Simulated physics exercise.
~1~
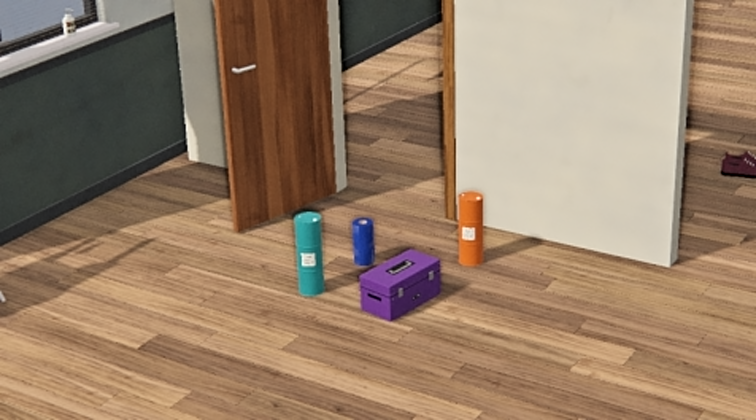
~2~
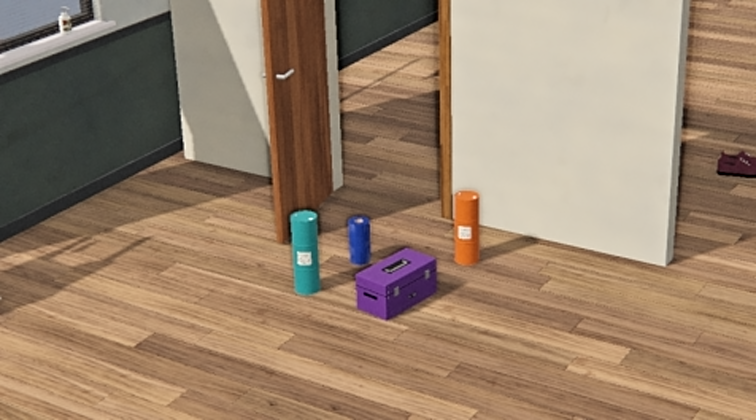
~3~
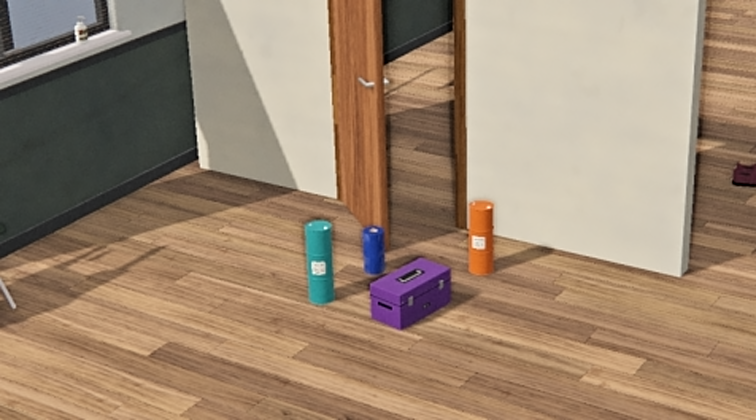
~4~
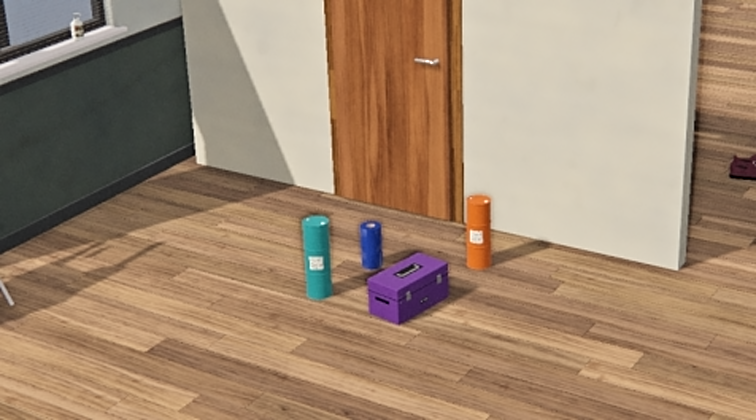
In the video, a brown wooden door swings steadily toward its frame in a pale wall until it appears almost shut, while a turquoise canister, a blue roll, a purple toolbox and an orange canister stay in place on the wooden floor.
